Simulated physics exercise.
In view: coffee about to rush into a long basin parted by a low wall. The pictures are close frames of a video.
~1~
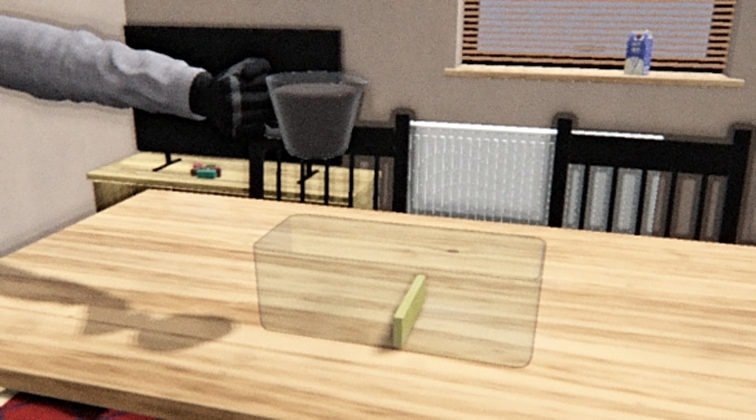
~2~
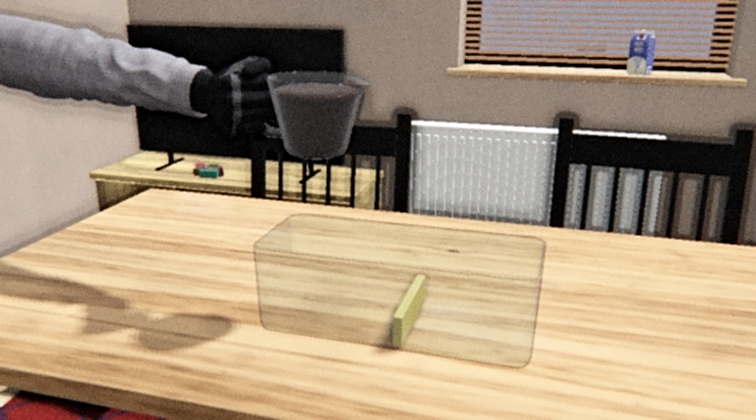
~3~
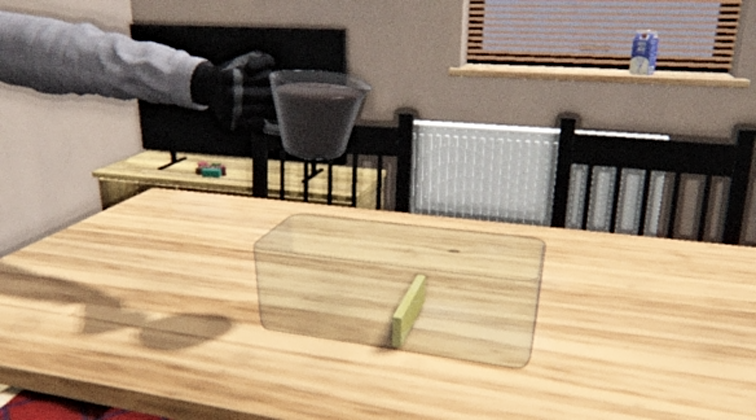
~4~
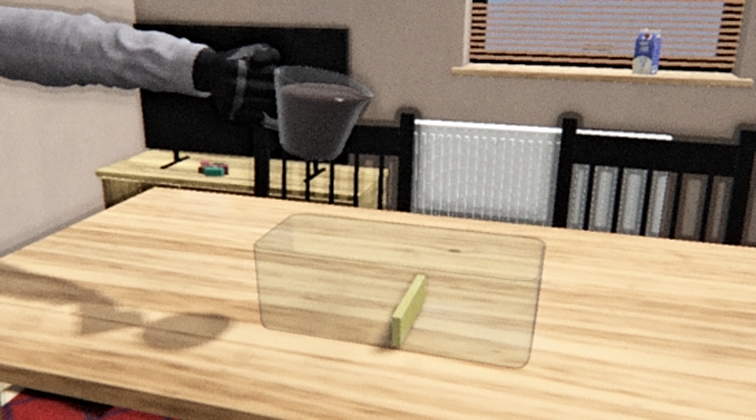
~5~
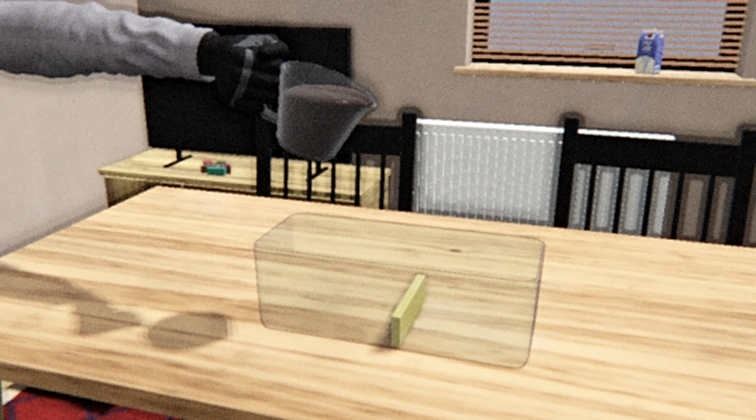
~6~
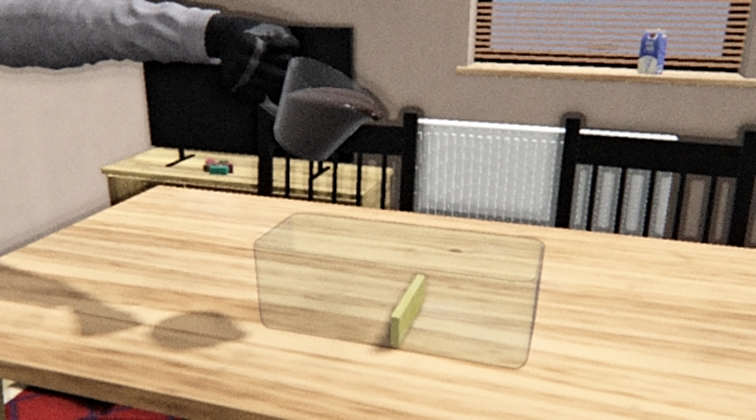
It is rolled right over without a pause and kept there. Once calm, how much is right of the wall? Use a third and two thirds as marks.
It comes to from a third to two thirds.
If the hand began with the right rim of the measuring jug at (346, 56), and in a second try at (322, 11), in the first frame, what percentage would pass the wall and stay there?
Roughly 20 per cent, and 5 per cent.
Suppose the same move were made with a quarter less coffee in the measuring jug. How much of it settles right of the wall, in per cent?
Near 35 %.
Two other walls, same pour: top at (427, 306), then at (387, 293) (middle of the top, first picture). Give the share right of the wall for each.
About 25 and 90 per cent.
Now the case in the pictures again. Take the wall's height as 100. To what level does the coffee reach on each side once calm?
Left about 20, right about 30.
A moment on, the measuring jug is tipped on its side and 39 per cent is still to pour, 2 is left of the wall and 23 right of it.
Next, the measuring jug is tipped right over and 4 per cent is still to pour, 34 is left of the wall and 51 right of it.
Then the measuring jug is tipped right over and 0 per cent is still to pour, 47 is left of the wall and 51 right of it.
Later the measuring jug is tipped right over and 0 per cent is still to pour, 47 is left of the wall and 52 right of it.
In the end 47 per cent lies left of the wall, 52 right of it and 1 outside.
